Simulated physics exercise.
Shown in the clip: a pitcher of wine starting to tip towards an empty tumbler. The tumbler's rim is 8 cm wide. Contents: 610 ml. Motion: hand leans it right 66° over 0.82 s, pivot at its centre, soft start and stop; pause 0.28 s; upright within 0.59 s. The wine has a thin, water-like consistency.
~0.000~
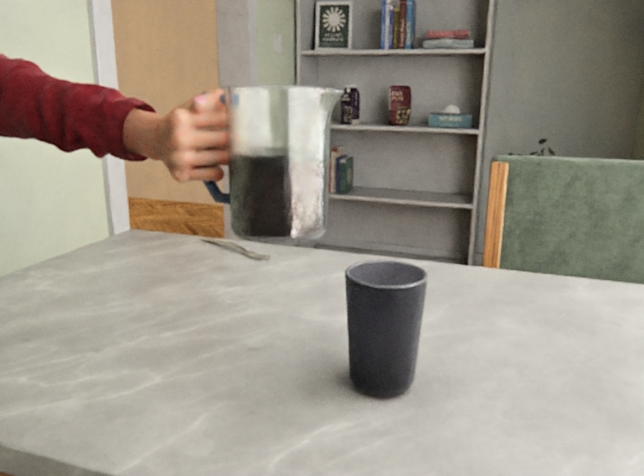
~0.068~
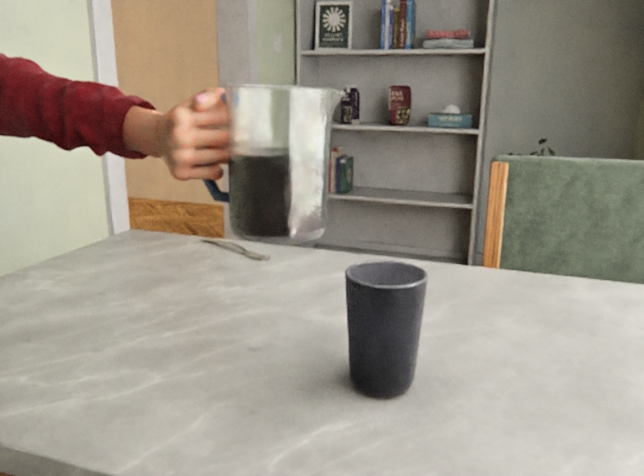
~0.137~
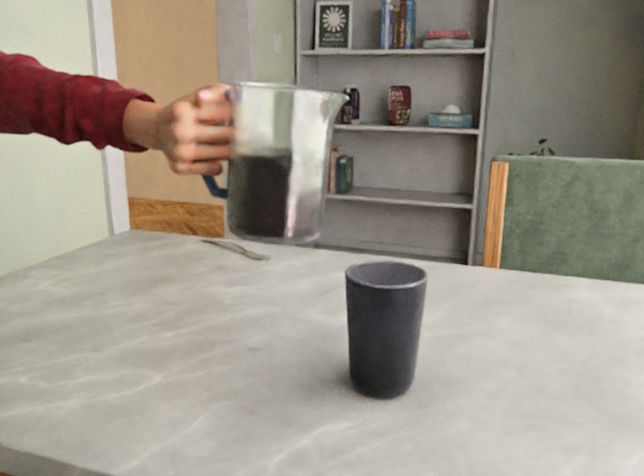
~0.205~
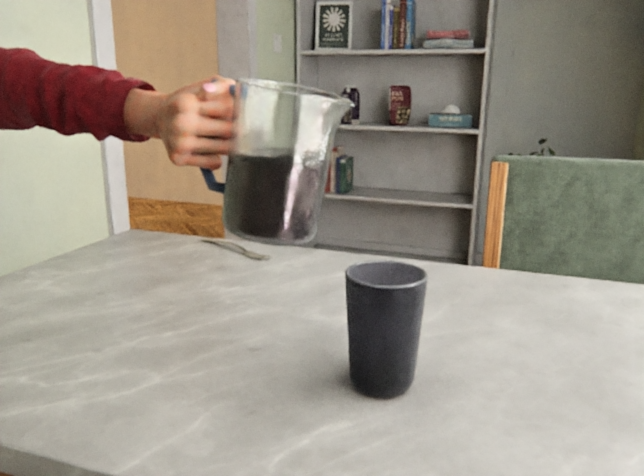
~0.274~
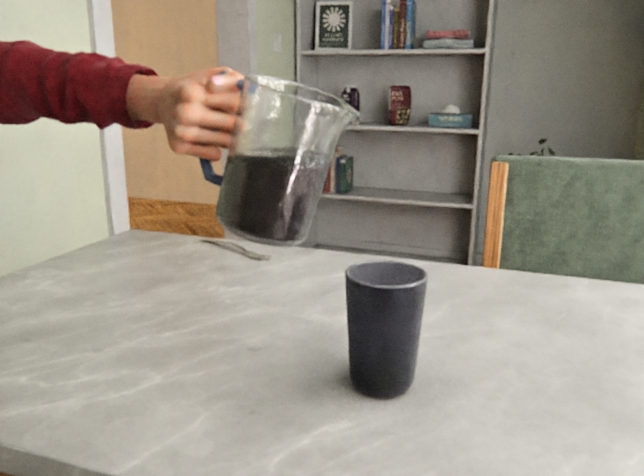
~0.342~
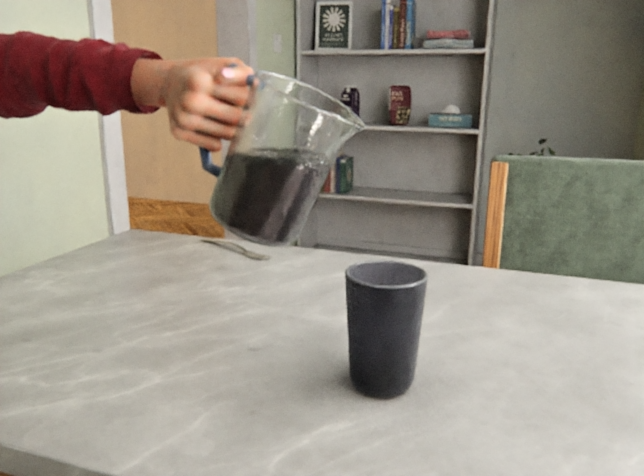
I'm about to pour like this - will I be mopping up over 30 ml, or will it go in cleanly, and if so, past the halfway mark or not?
You will be fine, short of halfway.
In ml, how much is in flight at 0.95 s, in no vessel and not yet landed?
40 ml or thereabouts.
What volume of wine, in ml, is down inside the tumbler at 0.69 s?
I'd put it around 0 ml.
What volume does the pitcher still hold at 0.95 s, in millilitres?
Reading: Roughly 510 ml.
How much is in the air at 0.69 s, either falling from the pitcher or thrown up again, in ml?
Roughly 10 ml at that time.
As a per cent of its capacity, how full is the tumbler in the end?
It finishes about 35 percent full.
After 0.69 s the tilt is 62° and the tumbler has 0 ml, the pitcher 600 ml, and 0 ml is on the table.
After 0.95 s the tilt is 66° and the tumbler has 50 ml, the pitcher 515 ml, and 0 ml is on the table.
After 1.22 s the tilt is 59° and the tumbler has 135 ml, the pitcher 445 ml, and 0 ml is on the table.
After 1.51 s the tilt is 14° and the tumbler has 165 ml, the pitcher 440 ml, and 5 ml is on the table.
In the end the tumbler has 165 ml, the pitcher 440 ml, and 5 ml is on the table.
